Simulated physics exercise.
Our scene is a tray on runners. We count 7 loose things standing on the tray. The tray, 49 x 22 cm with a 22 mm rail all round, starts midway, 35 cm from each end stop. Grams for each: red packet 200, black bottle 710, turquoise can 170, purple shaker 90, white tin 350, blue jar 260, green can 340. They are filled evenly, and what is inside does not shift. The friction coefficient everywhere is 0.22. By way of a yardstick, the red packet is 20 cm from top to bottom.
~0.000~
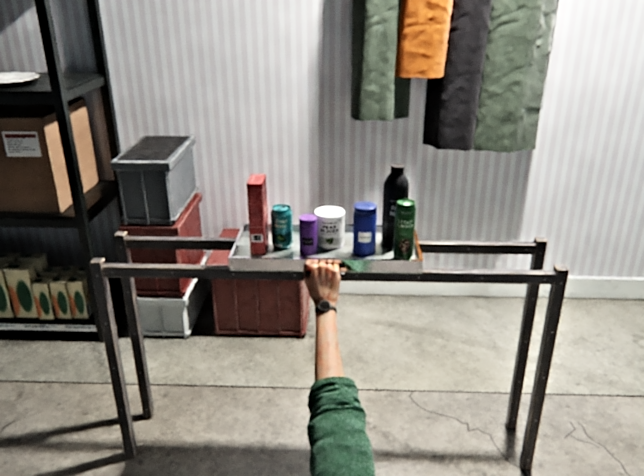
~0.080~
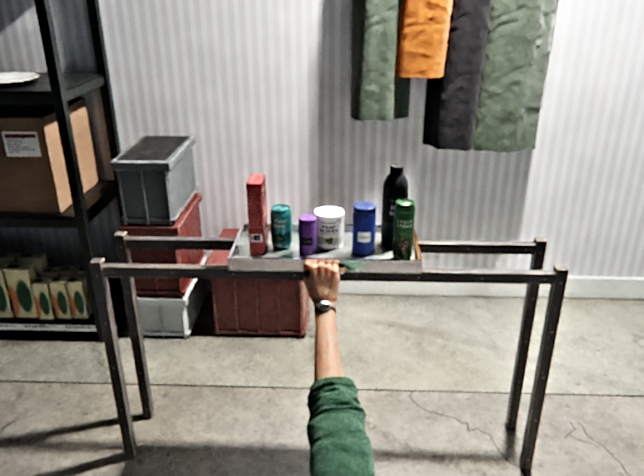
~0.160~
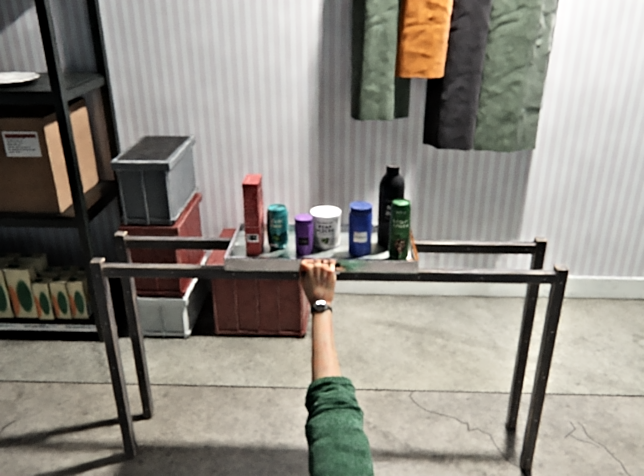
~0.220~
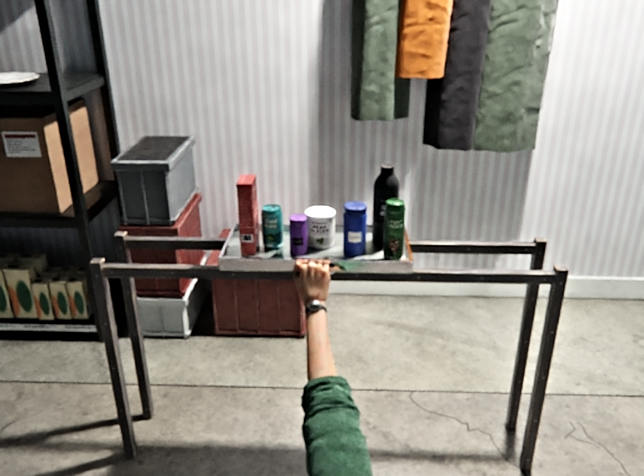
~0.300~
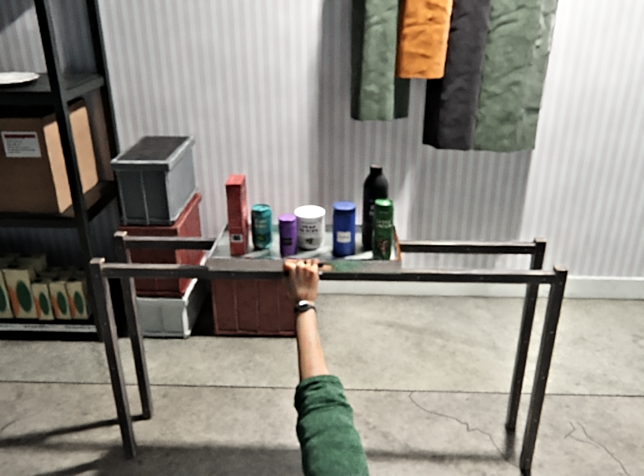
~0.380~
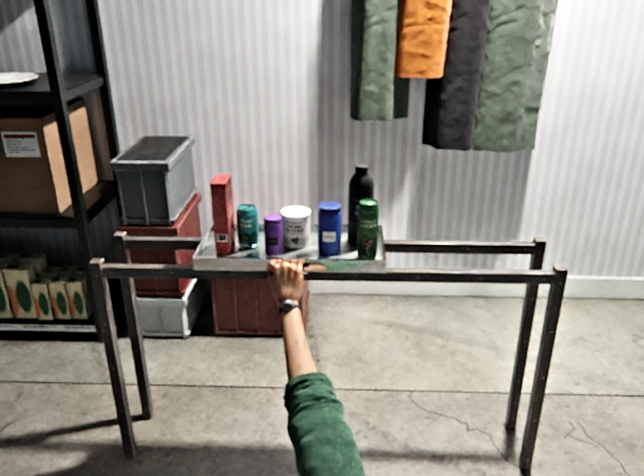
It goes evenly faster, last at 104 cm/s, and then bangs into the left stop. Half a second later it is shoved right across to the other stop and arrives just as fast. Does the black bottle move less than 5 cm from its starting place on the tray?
It never strays far.
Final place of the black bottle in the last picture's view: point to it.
The resting point is around (531, 207).
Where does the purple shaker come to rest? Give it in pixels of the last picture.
I'd put it at around (479, 249).
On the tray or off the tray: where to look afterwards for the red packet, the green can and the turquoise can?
The red packet ends off the tray; the green can is still on the tray; the turquoise can finishes off the tray.
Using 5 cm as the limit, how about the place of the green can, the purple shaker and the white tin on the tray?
Well, the green can remains where it was; the purple shaker winds up somewhere else; and the white tin winds up somewhere else.
After 0.88 s, tray 35 cm left; red packet now off the tray; black bottle moved 15 cm near (216, 203); turquoise can 42° off upright.
After 1.58 s, tray 30 cm left; turquoise can now off the tray; black bottle moved 21 cm near (214, 203); purple shaker on its side.
After 2.28 s, tray 10 cm right; black bottle moved 20 cm near (356, 205); purple shaker on its side; green can moved 22 cm.
After 2.68 s, tray 35 cm right; black bottle moved 9 cm near (490, 206); purple shaker on its side; green can 3° off upright.
In the end (4.0 s), off the tray, red packet and turquoise can; toppled on the tray, purple shaker; not toppled but over 5 cm from the start, white tin and blue jar; the other 2 under 5 cm from the start. In the last view, black bottle near (531, 207).
